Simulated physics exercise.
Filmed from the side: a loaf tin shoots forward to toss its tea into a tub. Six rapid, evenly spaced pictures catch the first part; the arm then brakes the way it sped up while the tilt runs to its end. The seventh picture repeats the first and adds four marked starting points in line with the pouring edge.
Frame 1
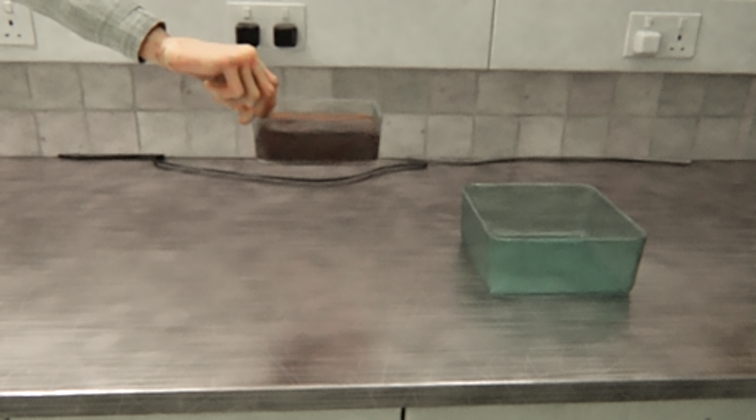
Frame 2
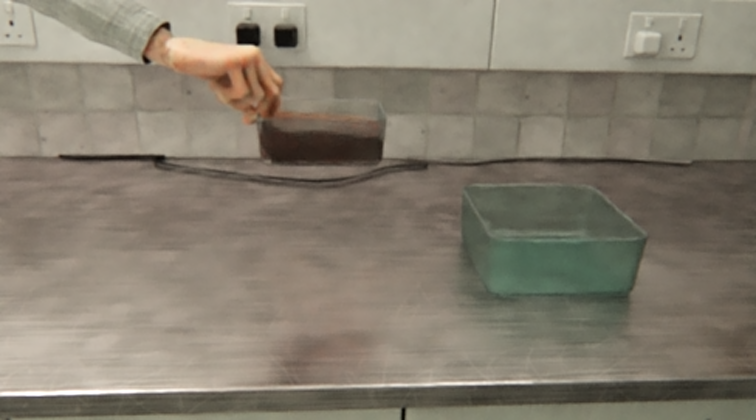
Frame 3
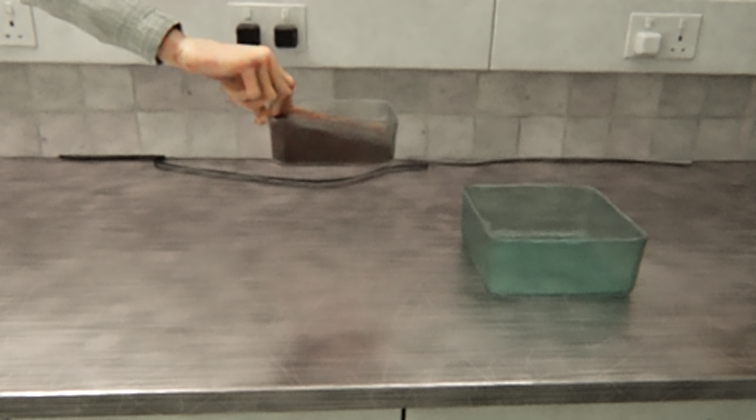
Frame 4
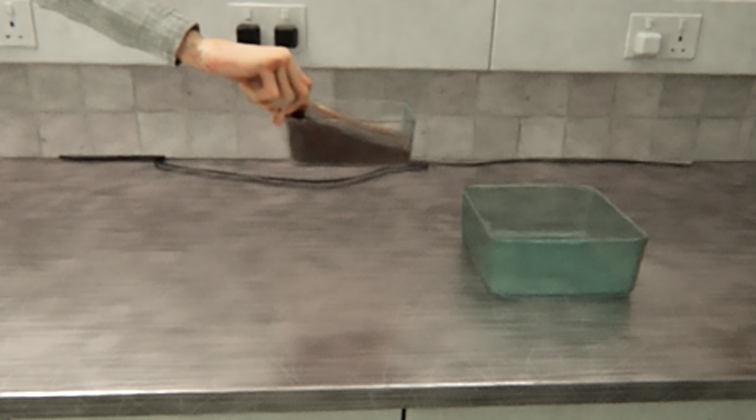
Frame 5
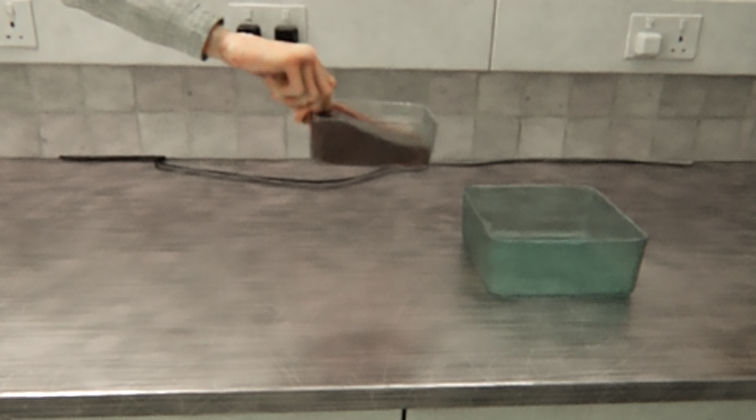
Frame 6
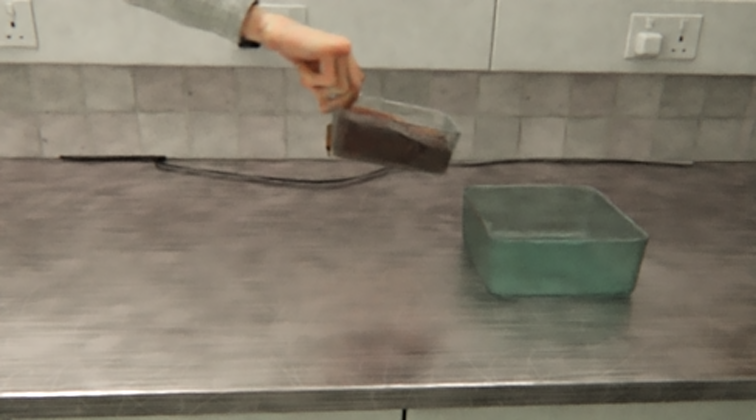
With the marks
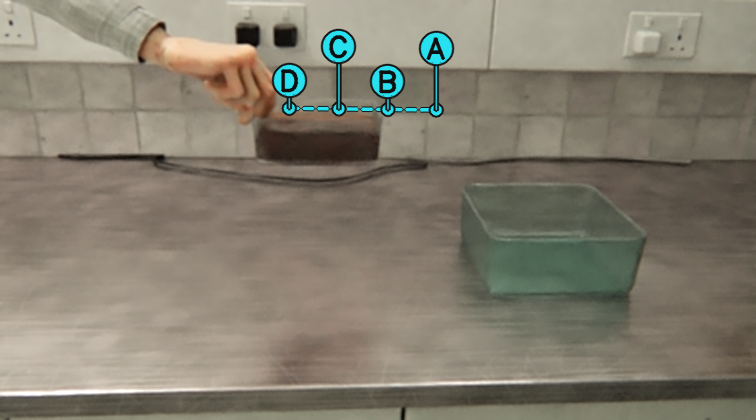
To begin with, a hand holds a clear container of dark brown liquid upright behind and to the left of a greenish tub on a counter. The hand moves the container rightward, the liquid sloshes and some gets over the rim, then the container tilts slightly, right end down.
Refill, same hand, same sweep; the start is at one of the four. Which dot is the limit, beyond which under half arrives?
I would pick place C.
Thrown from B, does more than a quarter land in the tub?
Yes.
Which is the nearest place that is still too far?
D.
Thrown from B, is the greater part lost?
No, that is safe.
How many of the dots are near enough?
Three.
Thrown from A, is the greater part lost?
No, that is safe.
On the marked copy, A at (436, 110); B at (387, 109); C at (338, 108); D at (289, 108).
Choosing A, about 80 % lands in the tub, 5 % falls short and 14 % goes beside or beyond.
Choosing B, about 80 % lands in the tub, 10 % falls short and 11 % goes beside or beyond.
Choosing C, about 66 % lands in the tub, 28 % falls short and 6 % goes beside or beyond.
Choosing D, about 24 % lands in the tub, 70 % falls short and 5 % goes beside or beyond.
